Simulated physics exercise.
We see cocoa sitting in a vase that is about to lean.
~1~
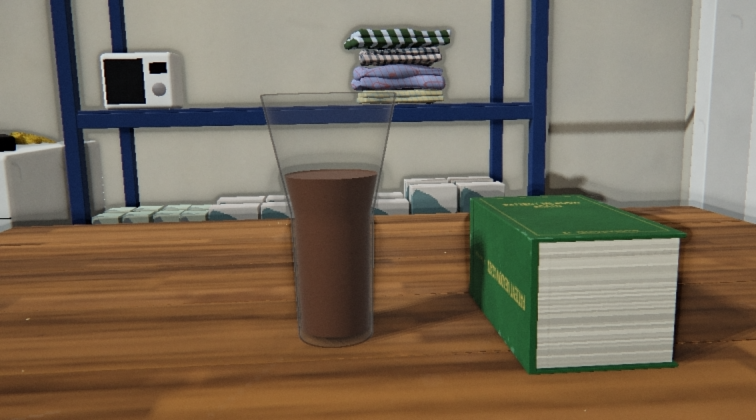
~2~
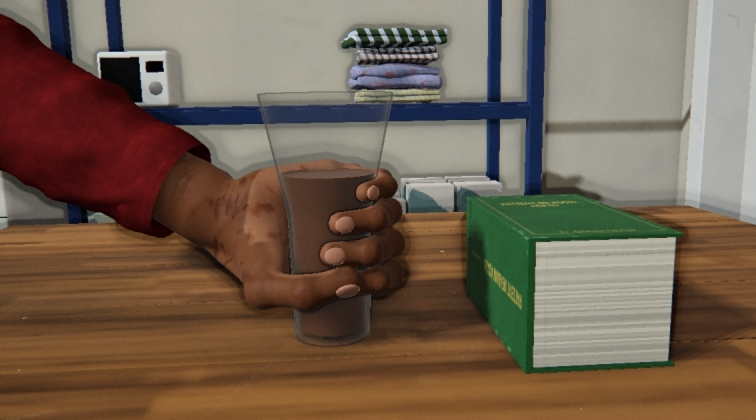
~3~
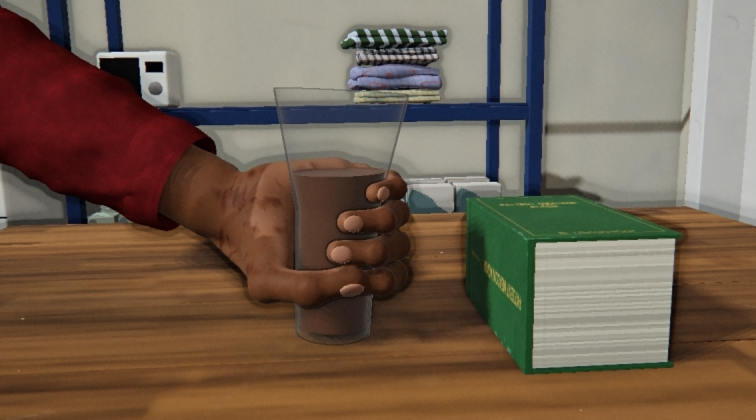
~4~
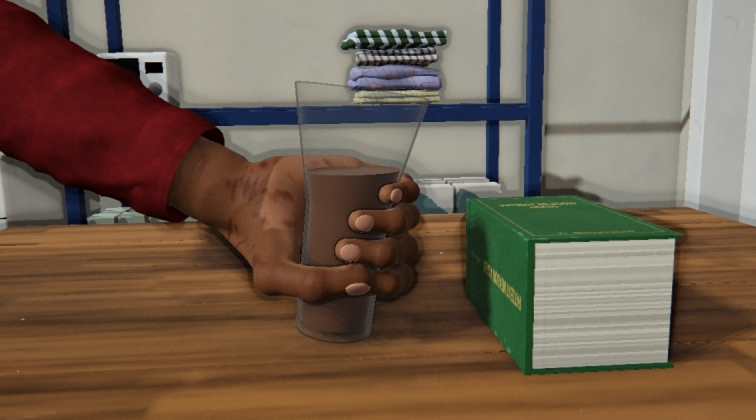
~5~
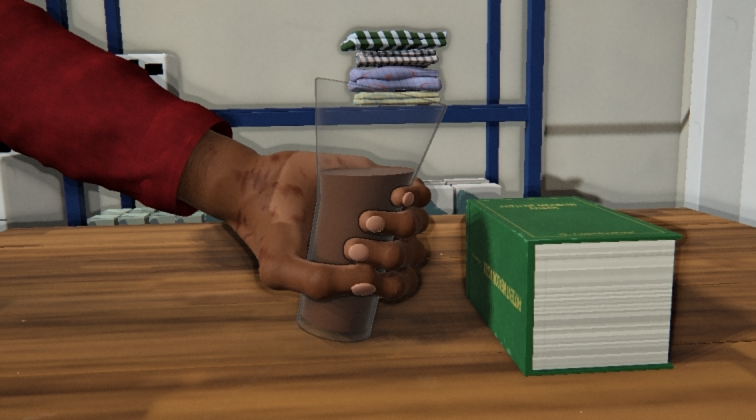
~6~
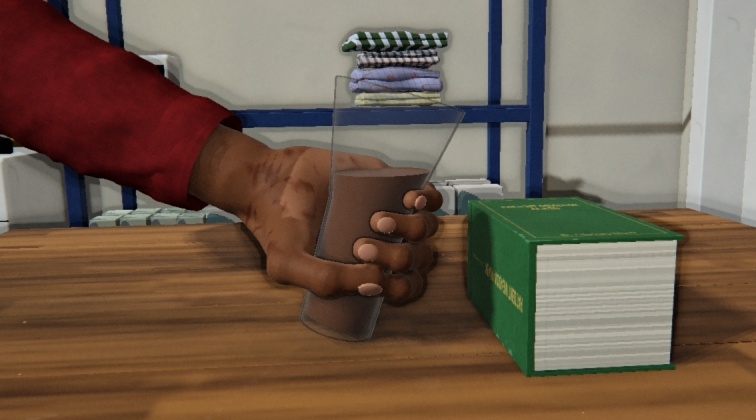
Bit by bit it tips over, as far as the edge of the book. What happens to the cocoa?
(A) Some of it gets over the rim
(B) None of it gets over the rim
B, none of it gets over the rim.
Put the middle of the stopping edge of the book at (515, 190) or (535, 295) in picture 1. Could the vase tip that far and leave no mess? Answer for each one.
Log: Contained / spillage.
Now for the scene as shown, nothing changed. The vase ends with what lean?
Lean at rest: Roughly 40° from vertical.
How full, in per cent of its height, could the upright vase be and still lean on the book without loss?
Around 80 percent of its height.
Shortly, the vase leans by about 30°; none is lost.
Then, the vase leans by about 40°; none is lost.
At the finish, the vase leans by about 40°, against the book; none is lost.
